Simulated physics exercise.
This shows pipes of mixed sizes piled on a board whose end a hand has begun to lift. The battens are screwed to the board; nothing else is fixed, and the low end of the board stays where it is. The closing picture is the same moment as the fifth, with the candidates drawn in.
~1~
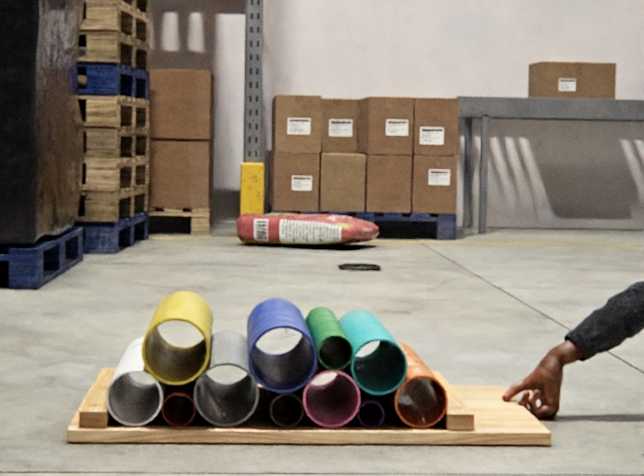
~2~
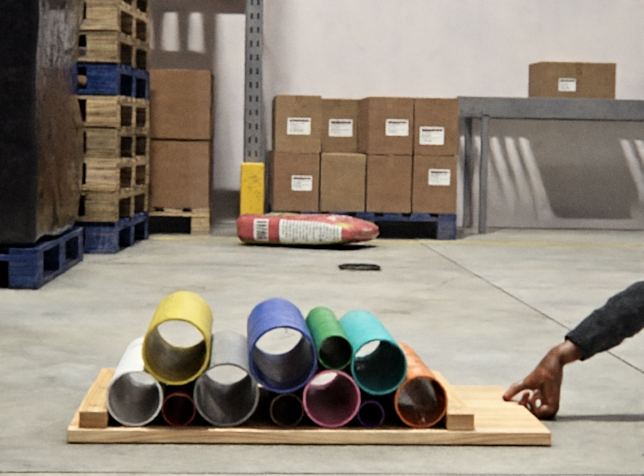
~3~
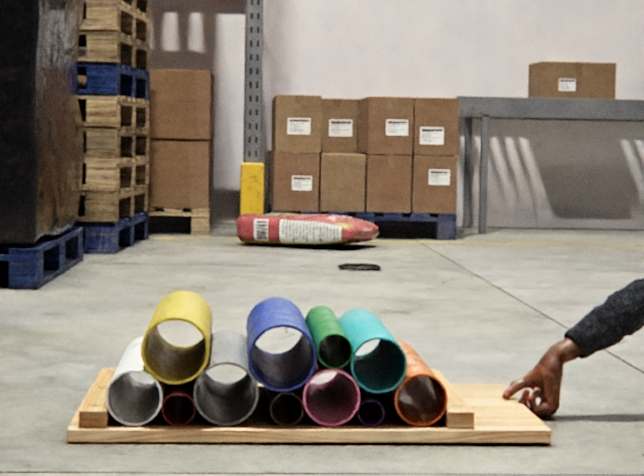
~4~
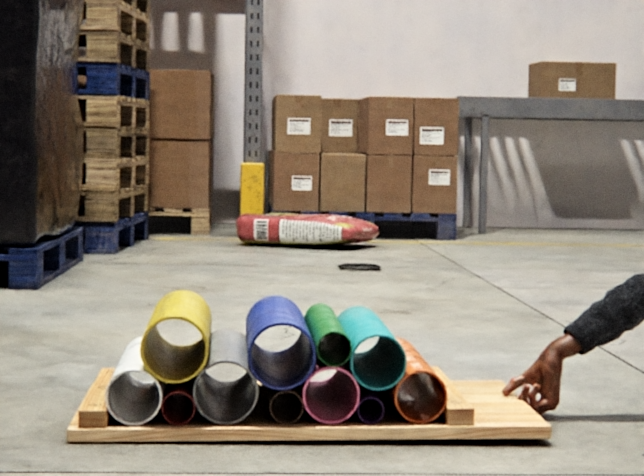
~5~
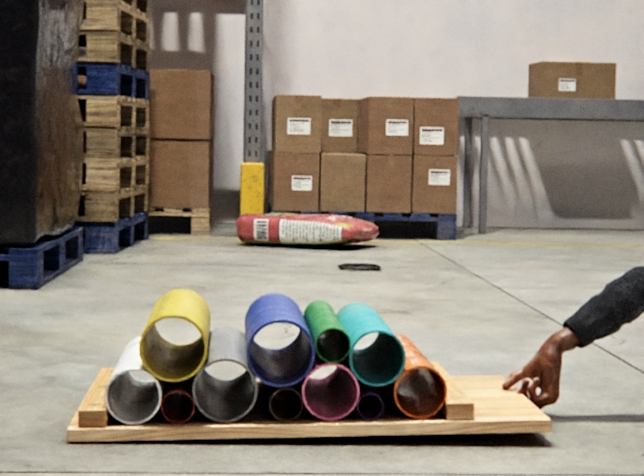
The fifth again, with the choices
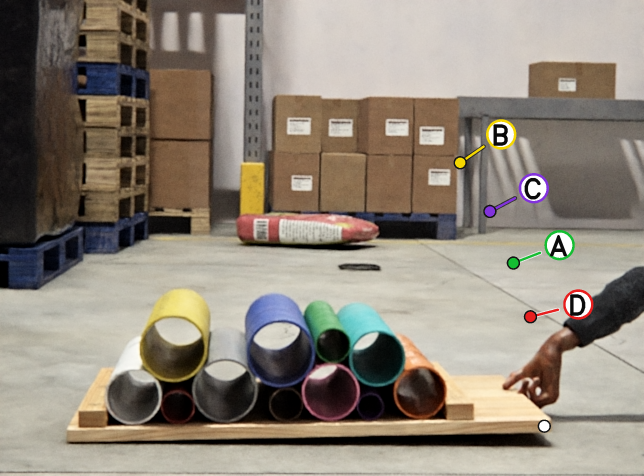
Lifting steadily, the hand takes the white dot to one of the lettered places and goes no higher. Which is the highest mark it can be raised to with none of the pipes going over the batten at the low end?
No higher than B.
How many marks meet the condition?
Four of them.
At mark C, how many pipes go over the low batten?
It comes to none.
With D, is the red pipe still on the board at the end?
The red pipe: Yes.
On the marked copy, A at (514, 263); B at (460, 163); C at (490, 212); D at (531, 317); the white dot at (544, 426).
Following B. Soon after the start, board at 20°.
Later, board at 36°.
In the end, board at 36°, none over the low batten.
As for the rest, A none over the low batten; C none over the low batten; D none over the low batten.
